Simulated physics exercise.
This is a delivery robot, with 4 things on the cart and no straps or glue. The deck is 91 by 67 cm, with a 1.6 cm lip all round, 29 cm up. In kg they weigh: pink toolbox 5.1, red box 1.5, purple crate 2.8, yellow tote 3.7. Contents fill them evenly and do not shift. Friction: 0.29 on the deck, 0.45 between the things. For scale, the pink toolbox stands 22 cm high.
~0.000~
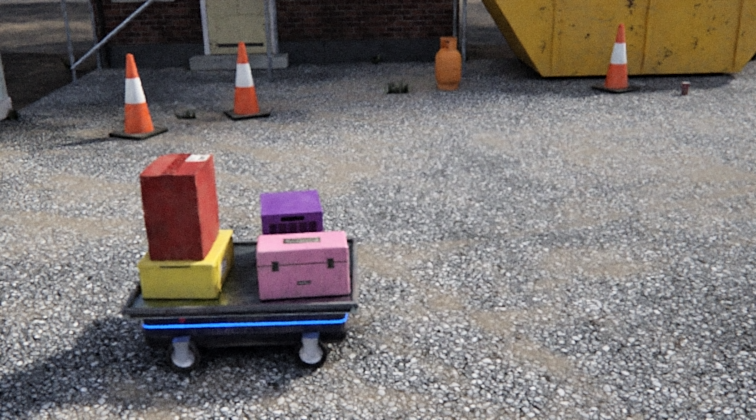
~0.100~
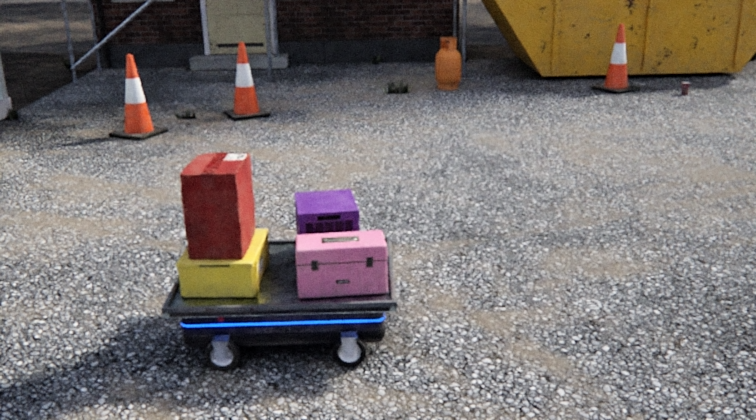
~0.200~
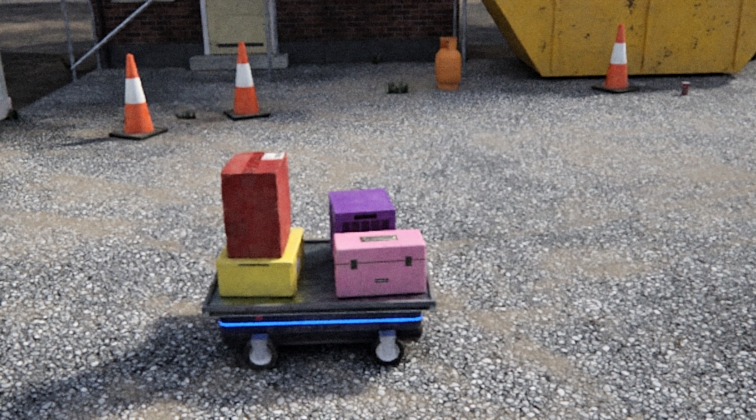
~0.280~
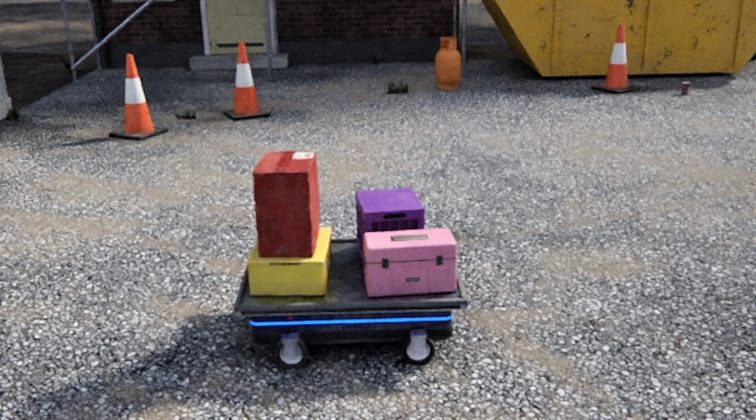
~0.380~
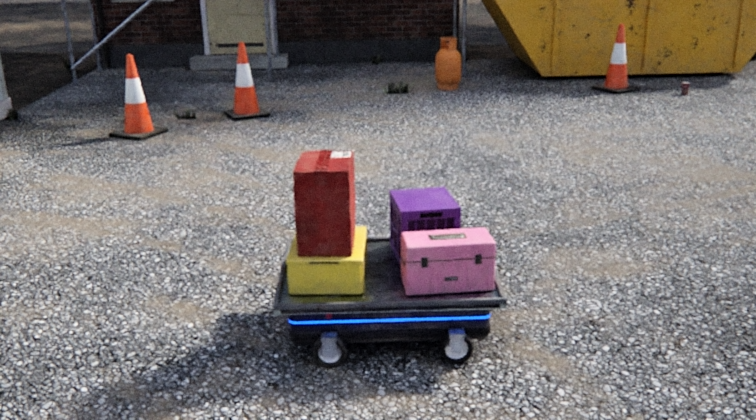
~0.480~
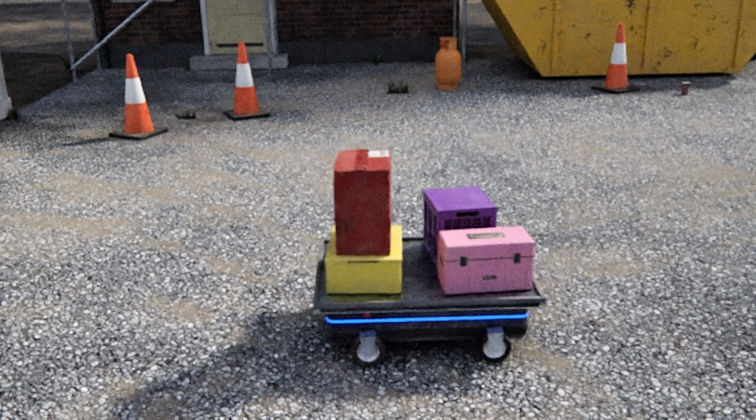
A low wheeled robot carrying four colourful boxes rolls steadily from left to right across gravel.
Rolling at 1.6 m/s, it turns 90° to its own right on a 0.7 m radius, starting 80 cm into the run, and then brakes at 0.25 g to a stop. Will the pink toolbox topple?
The pink toolbox is still upright.
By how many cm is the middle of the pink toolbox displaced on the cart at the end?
Some 6 cm.
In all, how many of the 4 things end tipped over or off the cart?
That comes to 0.
Around 0.78 s, 125 cm covered, turned 25°; pink toolbox shifted 11 cm near (592, 274); purple crate shifted 4 cm.
Around 1.08 s, 173 cm covered, turned 64°; pink toolbox shifted 11 cm near (660, 342); red box shifted 5 cm; yellow tote shifted 5 cm.
Around 1.38 s, 221 cm covered, turned 90°; pink toolbox shifted 9 cm; red box shifted 14 cm; yellow tote shifted 12 cm.
Finally (2.5 s), not toppled but over 10 cm from the start, red box and yellow tote; the other 2 still in place (within 10 cm).
